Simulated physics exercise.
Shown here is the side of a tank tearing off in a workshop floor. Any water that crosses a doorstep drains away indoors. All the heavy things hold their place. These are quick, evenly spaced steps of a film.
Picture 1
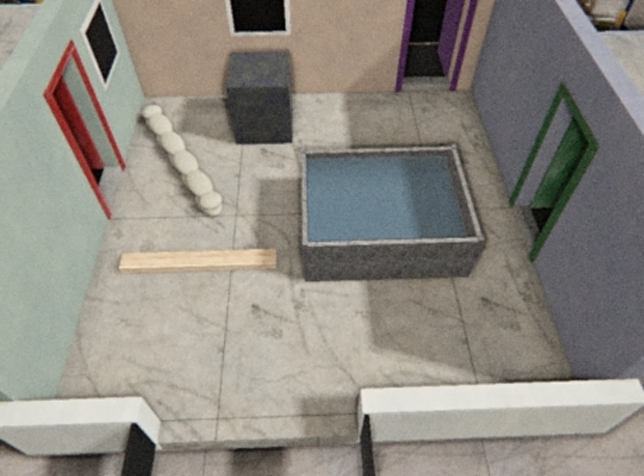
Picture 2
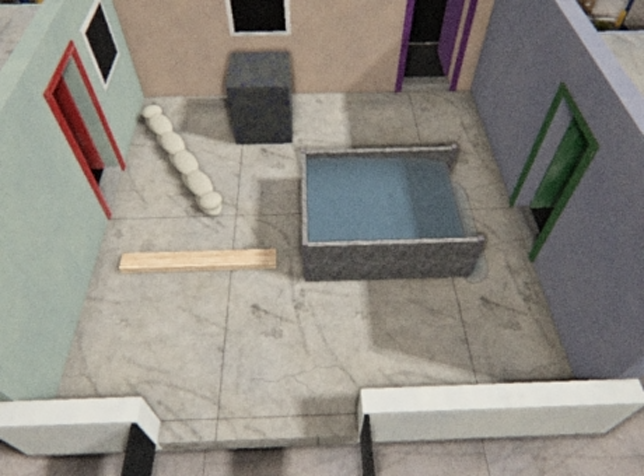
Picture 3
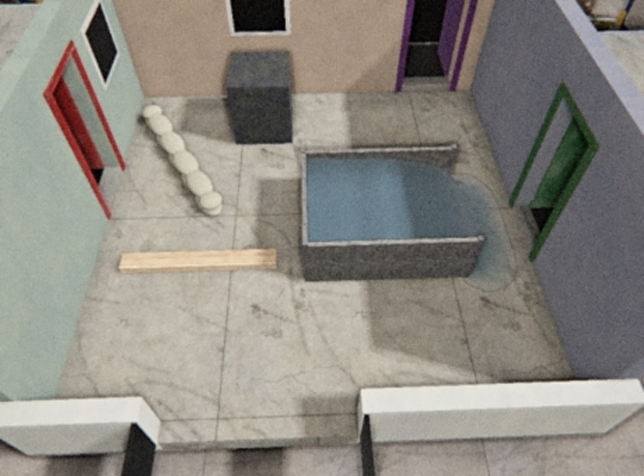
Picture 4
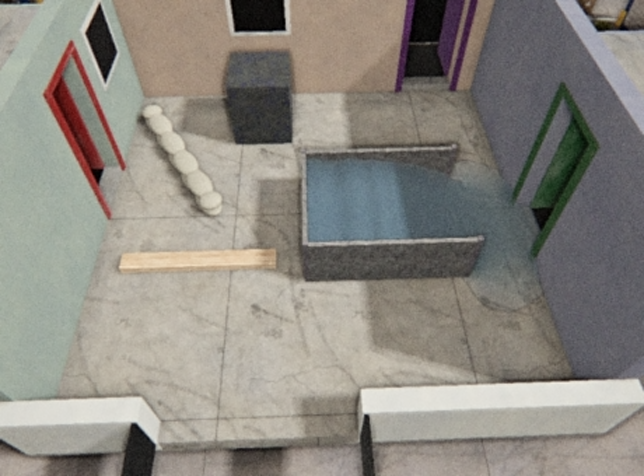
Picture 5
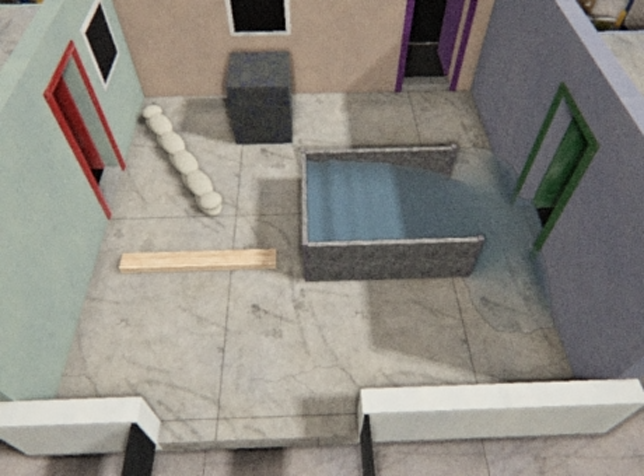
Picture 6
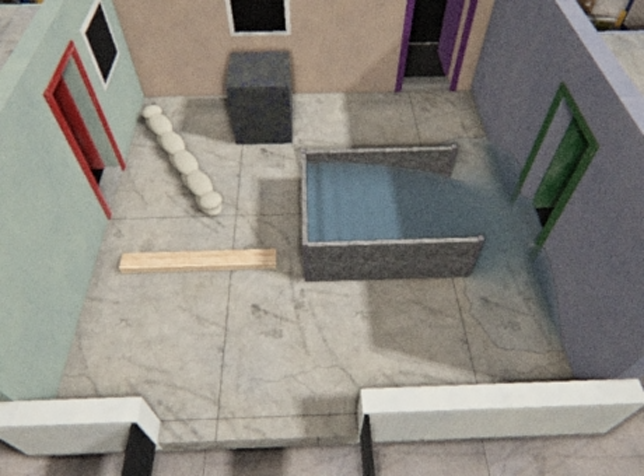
A stone-walled tank losing its right side, with blue water pouring out across the floor to the wall by the green door.
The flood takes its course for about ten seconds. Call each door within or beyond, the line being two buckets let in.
Red door - within; green door - beyond; purple door - beyond.
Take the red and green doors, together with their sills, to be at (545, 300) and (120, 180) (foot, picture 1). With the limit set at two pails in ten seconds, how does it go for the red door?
The red one takes more.
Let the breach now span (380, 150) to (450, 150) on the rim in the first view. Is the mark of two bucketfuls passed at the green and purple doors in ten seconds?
As it turns out, the green door comes in lower; as for the purple door, it surpasses the cutoff.
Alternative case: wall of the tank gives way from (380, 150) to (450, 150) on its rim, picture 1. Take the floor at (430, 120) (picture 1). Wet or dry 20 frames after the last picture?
Spot status: Drenched.
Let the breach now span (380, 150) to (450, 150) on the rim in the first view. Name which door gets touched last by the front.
The door marked red, I reckon.
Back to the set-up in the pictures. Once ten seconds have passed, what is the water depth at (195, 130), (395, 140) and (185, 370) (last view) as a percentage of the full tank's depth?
I'd say close to 6, 2 and 8 percent.
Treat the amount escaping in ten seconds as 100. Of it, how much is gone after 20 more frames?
My reading is near 85 per cent.
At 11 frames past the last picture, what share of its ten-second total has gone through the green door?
It would be roughly 65 percent of the ten-second total.
A moment on, water covers 15 % of the floor; the red door not reached, the green door far over two buckets in, the purple door not reached.
Next, water covers 25 % of the floor; the red door not reached, the green door far over two buckets in, the purple door under two buckets in.
Then, water covers 50 % of the floor; the red door not reached, the green door far over two buckets in, the purple door over two buckets in.
Later, water covers 80 % of the floor; the red door wet at the sill, nothing in, the green door far over two buckets in, the purple door over two buckets in.
In the end, water covers 95 % of the floor; the red door wet at the sill, nothing in, the green door far over two buckets in, the purple door over two buckets in.
